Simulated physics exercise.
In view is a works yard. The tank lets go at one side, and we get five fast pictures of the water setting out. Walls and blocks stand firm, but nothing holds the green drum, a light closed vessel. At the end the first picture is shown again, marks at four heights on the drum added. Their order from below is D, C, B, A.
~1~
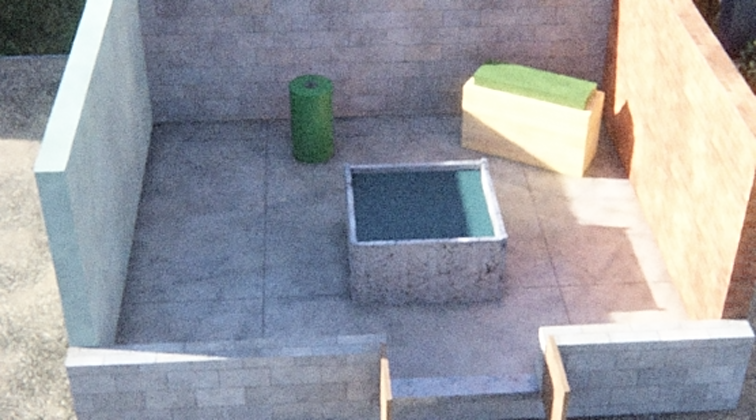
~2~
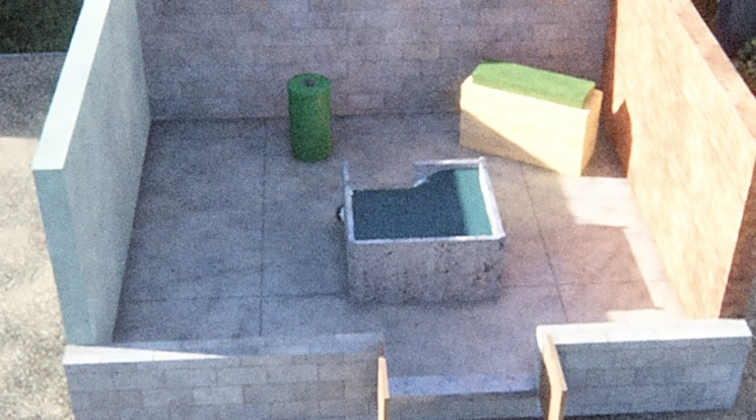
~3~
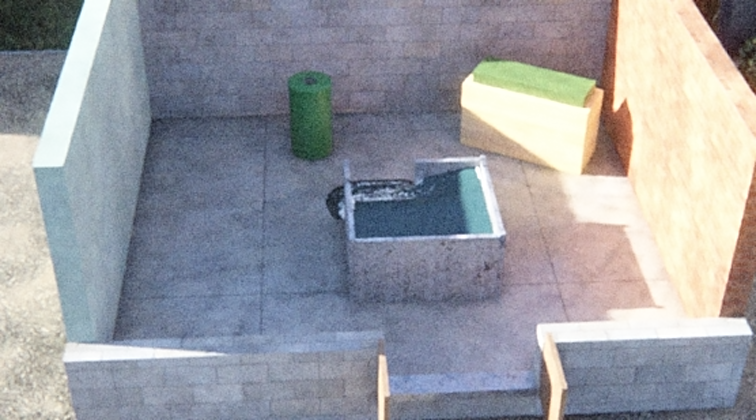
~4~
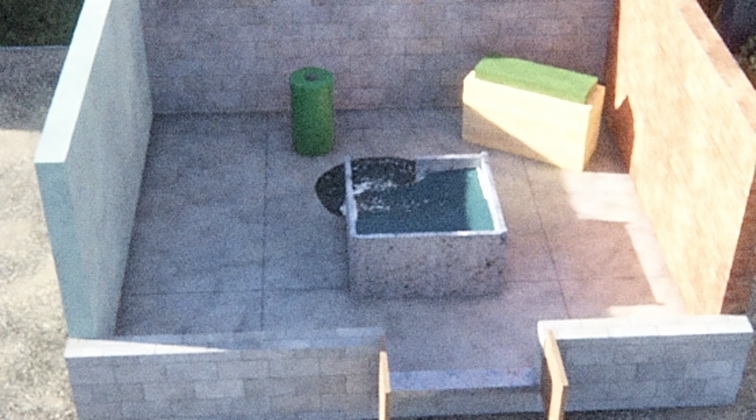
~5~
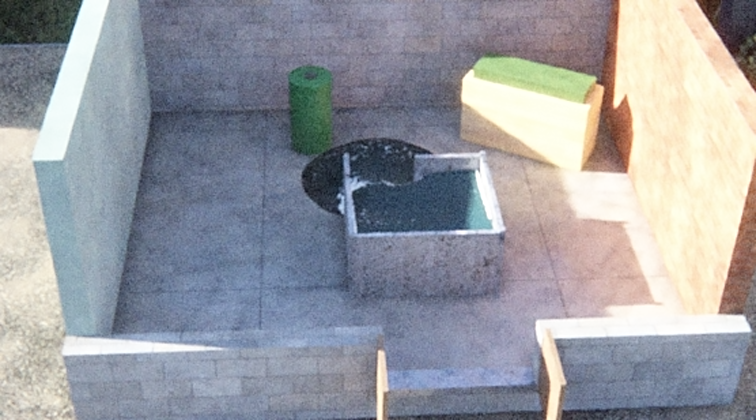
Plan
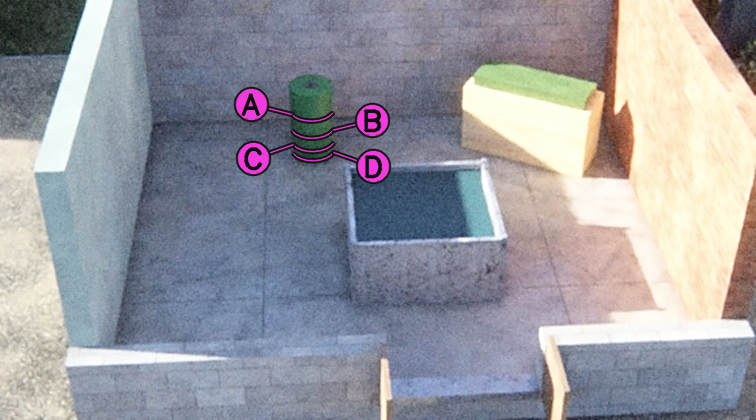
In a walled yard, a full square tank gave way at the back and dark water poured out behind it, spreading across the ground toward the green drum as the level inside dropped slightly.
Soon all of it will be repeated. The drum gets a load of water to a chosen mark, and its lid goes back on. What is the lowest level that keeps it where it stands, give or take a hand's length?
Go for B.
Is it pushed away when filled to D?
Yes, it does.
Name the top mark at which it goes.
Mark C.
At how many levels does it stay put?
Two.
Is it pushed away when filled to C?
Yes, it does.
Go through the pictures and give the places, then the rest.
In the first frame, lid of the green drum at (311, 85); tank full, its middle at (422, 207); open gate at (463, 335).
In the second frame, water covers 1 % of the ground, mostly out of sight from here.
In the third frame, water covers 3 % of the ground, mostly out of sight from here.
In the fourth frame, 5 % of the ground under water, its edge towards the drum at (329, 187).
In the fifth frame, lid of the green drum at (310, 76); 8 % of the ground under water, its edge towards the drum at (326, 157).
In magenta, A at (312, 121); B at (313, 138); C at (313, 151); D at (313, 160); from the bottom up D, C, B, A.
With A, it does not move.
With B, it shifts by a finger or two and stays.
With C, it is pushed about twice its own width away.
With D, it is pushed about 6 times its own width away.
